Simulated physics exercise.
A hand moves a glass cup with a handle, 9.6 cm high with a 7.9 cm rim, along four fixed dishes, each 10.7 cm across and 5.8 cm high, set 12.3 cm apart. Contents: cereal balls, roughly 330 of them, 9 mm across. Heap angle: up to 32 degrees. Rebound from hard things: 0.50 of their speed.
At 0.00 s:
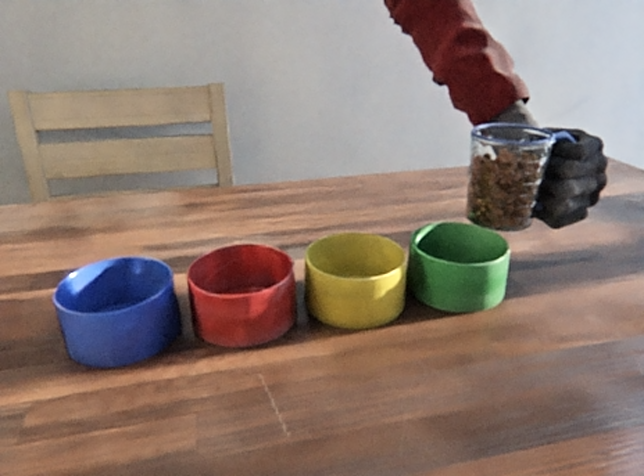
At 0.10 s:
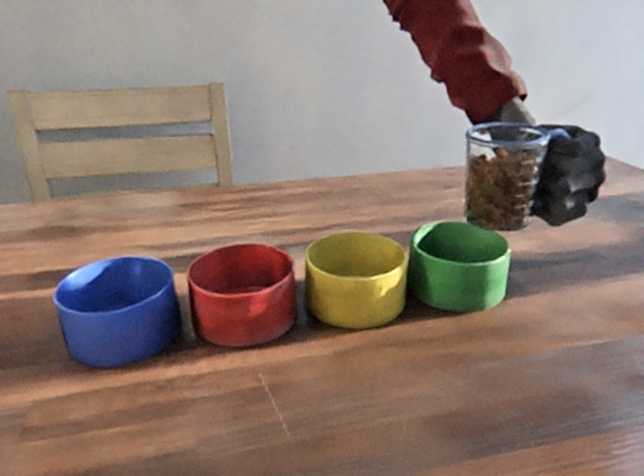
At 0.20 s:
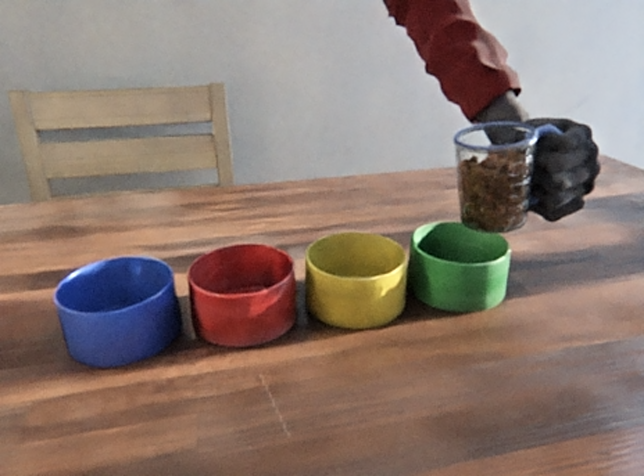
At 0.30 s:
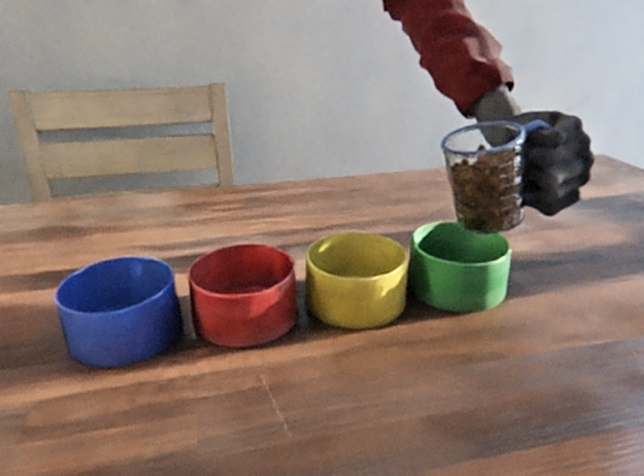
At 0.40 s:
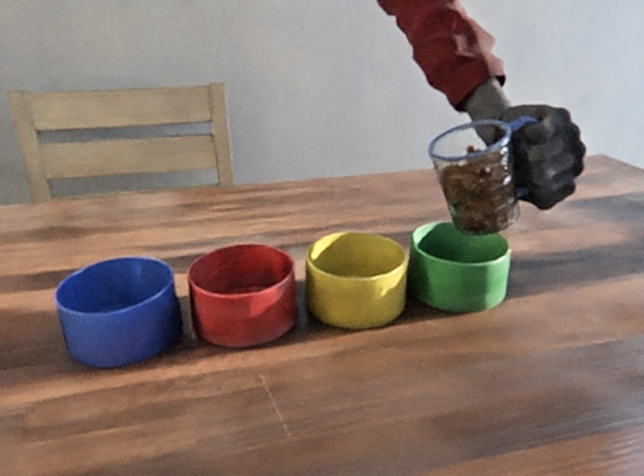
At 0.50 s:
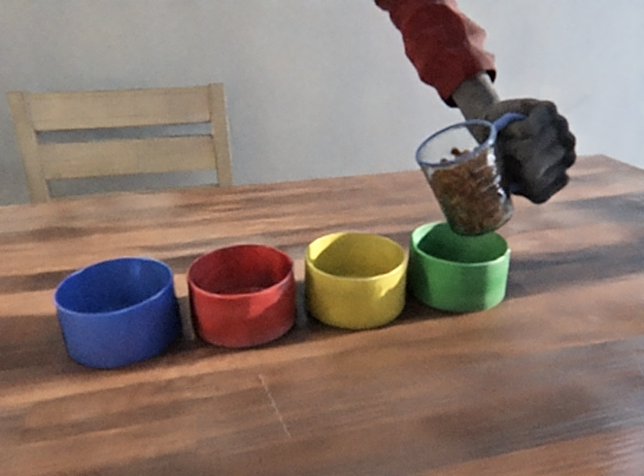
The clip shows a dark-gloved hand holding a glass cup of small brown pieces by its handle near a row of blue, red, yellow and green bowls, moving it slightly left while tilting it leftward above the green bowl.
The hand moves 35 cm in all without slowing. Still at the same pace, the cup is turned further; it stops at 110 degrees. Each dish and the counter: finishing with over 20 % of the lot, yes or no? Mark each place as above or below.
Marks: Red above, blue below, green below, yellow below, counter below.
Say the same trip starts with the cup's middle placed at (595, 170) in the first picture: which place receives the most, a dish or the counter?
Yellow.
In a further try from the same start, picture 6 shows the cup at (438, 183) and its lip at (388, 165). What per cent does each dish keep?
Then red 0, blue 100, green 0, and yellow 0.
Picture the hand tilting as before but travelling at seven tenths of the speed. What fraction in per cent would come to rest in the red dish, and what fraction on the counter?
Shares: Red 10, counter 20.
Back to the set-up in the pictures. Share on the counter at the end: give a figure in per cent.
Roughly 10 per cent.
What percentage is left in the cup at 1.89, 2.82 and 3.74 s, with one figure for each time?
Close to 80, 0 and 0 per cent respectively.
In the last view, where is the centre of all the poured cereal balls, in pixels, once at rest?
Resting centre estimate: Around (241, 301).
After 1.89 s, tilt 109 degrees; cup holds 80 %, red 5 %.
After 2.82 s, tilt 110 degrees; cup holds 0 %, red 85 %.
After 3.74 s, tilt 110 degrees; cup holds 0 %, red 85 %.
At rest (4.0 s), red 85 %, blue 0 %, green 0 %, yellow 0 %, counter 10 %.
